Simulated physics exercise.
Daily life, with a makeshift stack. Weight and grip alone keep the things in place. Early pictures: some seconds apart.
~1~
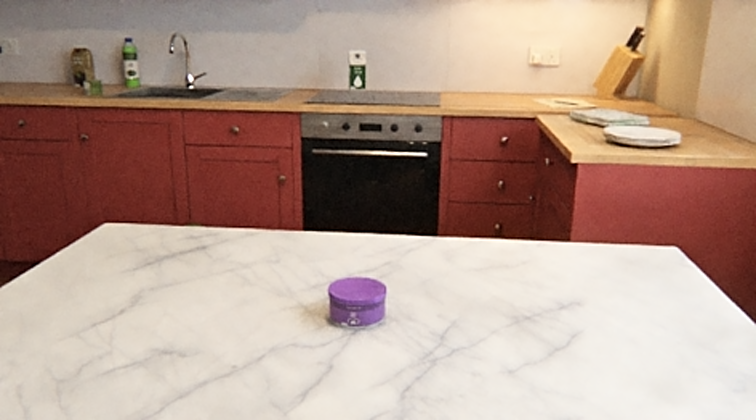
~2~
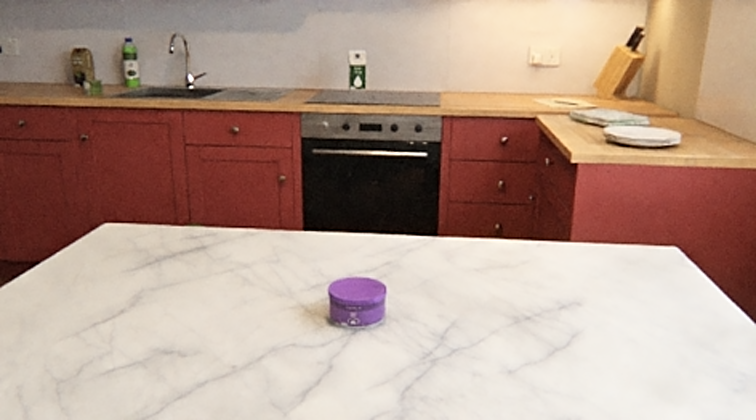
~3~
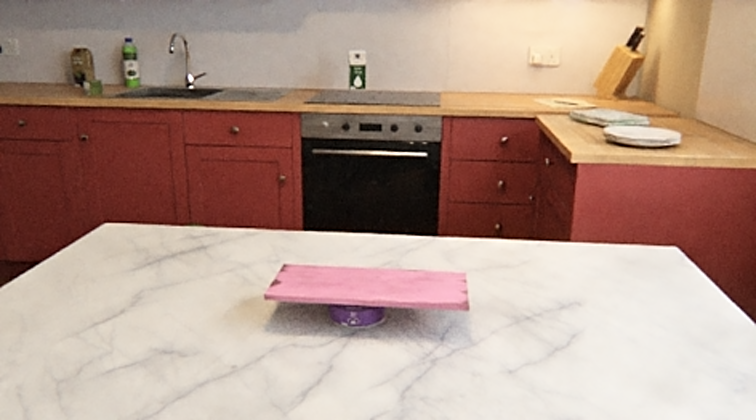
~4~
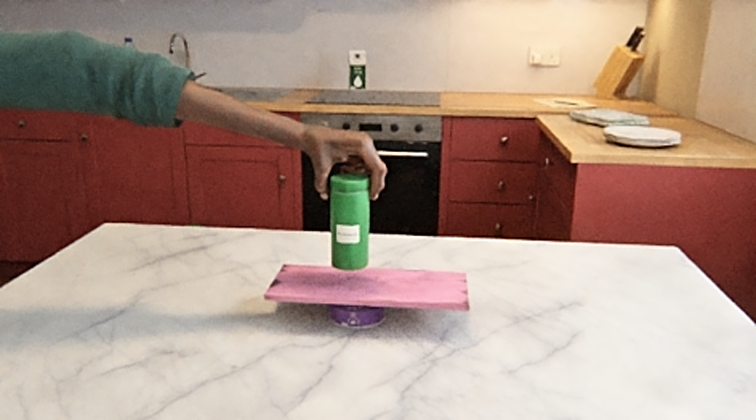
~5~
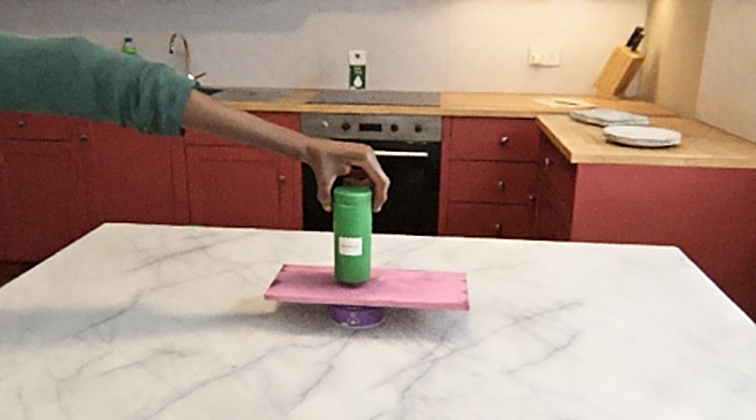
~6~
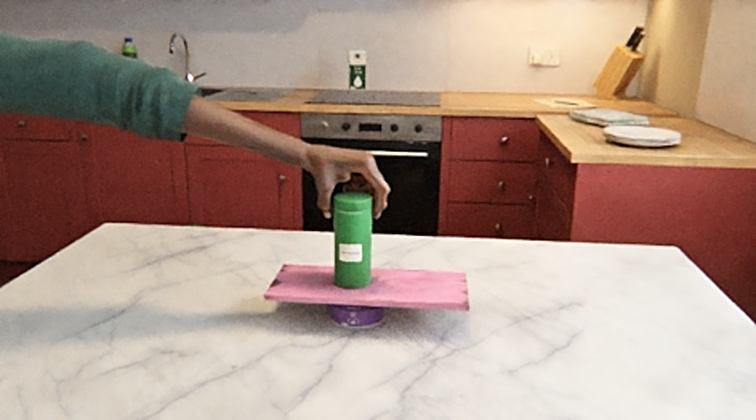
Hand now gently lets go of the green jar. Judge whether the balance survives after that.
My guess is it stays in place.
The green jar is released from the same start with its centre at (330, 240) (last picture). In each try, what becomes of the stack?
Stands.
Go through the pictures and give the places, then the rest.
The last thing is not in view yet; purple tub (357, 302), in the first picture.
The last thing is not in view yet; purple tub (357, 302), in the second picture.
The last thing is not in view yet, in the third picture.
Coming down; green jar (350, 222), in the fourth picture.
Coming down; green jar (353, 234), in the fifth picture.
Set down, still held; green jar (353, 240), in the sixth picture.
Then, 0.30 s on from there, no change.
Then, 0.70 s on from there, green jar resting near (353, 241).
In the end, all 3 unmoved. At the end, from the last picture's camera, green jar near (353, 241). The stack holds.
